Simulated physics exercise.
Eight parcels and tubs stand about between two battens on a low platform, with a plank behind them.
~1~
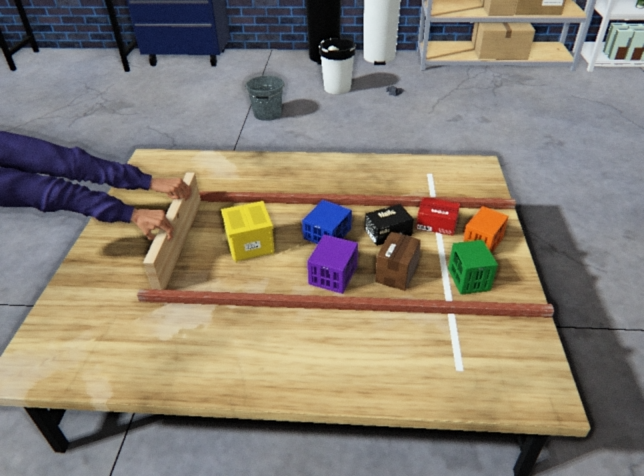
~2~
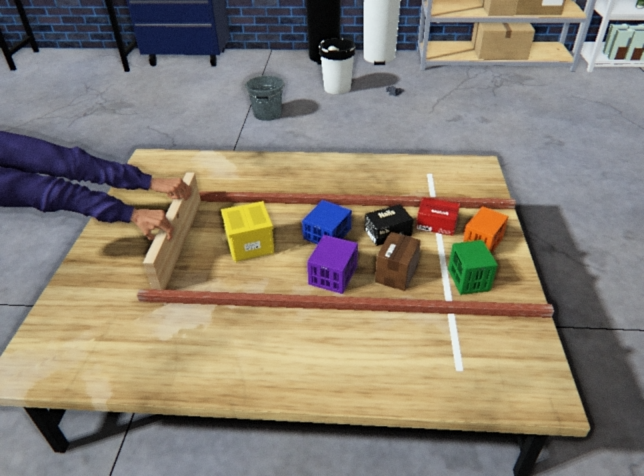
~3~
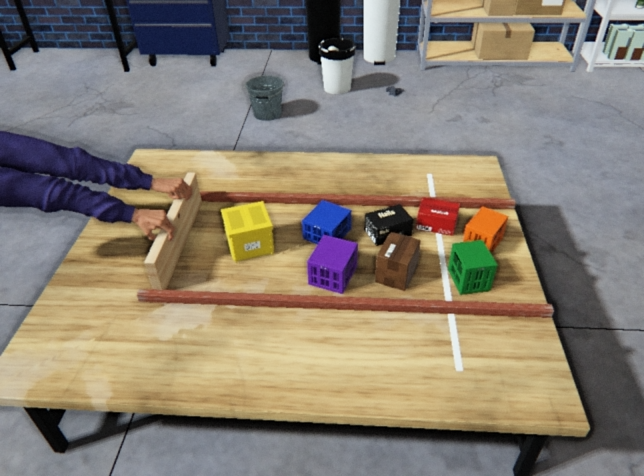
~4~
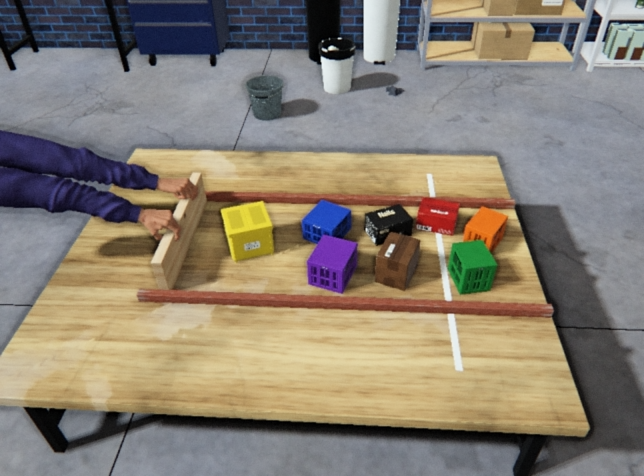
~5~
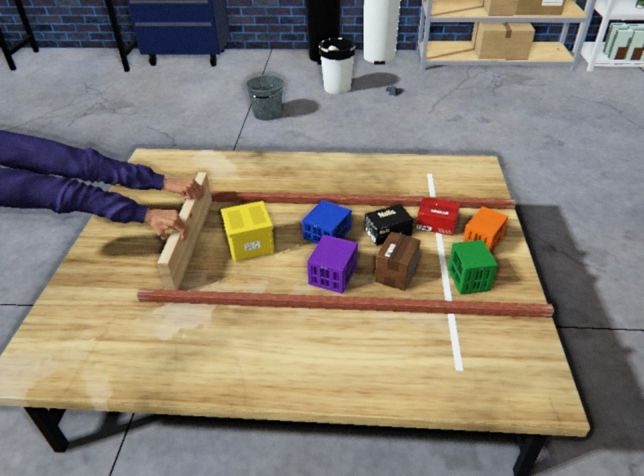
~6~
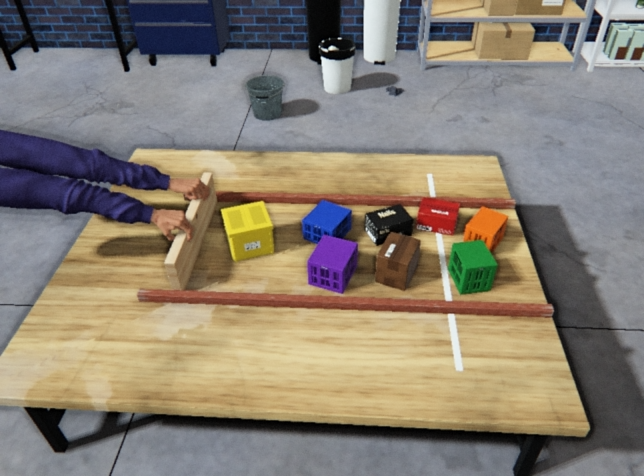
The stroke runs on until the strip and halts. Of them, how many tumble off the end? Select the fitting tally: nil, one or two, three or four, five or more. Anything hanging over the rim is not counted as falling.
Tally: One or two.
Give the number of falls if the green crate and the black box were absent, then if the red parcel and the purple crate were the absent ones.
The number fallen is 0, and in the other try 0.
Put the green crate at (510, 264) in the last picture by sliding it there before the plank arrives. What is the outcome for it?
Put there, it simply holds its spot.
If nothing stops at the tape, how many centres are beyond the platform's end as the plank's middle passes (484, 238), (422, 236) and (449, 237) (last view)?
5, 0 and 2.
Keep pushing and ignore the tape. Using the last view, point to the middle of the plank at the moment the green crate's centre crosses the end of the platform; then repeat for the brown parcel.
For the green crate at (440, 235), for the brown parcel at (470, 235).
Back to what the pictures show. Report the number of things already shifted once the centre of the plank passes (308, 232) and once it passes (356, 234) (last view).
Answer - first 4, then 6.
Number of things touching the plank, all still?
3 are in contact with it.
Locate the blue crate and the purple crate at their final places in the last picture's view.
Listed as asked: First (456, 218), and then (472, 282).
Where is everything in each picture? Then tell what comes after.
The first picture shows orange crate (485, 232); green crate (472, 267); red parcel (438, 216); plank (176, 229); tape (442, 252).
The second picture shows green crate (472, 267); plank (176, 229).
The third picture shows red parcel (438, 216); black box (389, 225).
The fourth picture shows orange crate (485, 232); brown parcel (398, 261).
The fifth picture shows green crate (472, 267); yellow tote (249, 232).
The sixth picture shows orange crate (485, 233); green crate (472, 267); red parcel (438, 216); plank (194, 229); tape (442, 252).
Early on, none off yet; orange crate at rest near (485, 233); green crate at rest near (472, 267); red parcel at rest near (438, 216).
A while later, none off yet; orange crate travelled a little near (492, 234); green crate travelled a little near (493, 269); red parcel travelled about its own width near (483, 212).
Finally, the number that fall off is one or two; lost, red parcel.
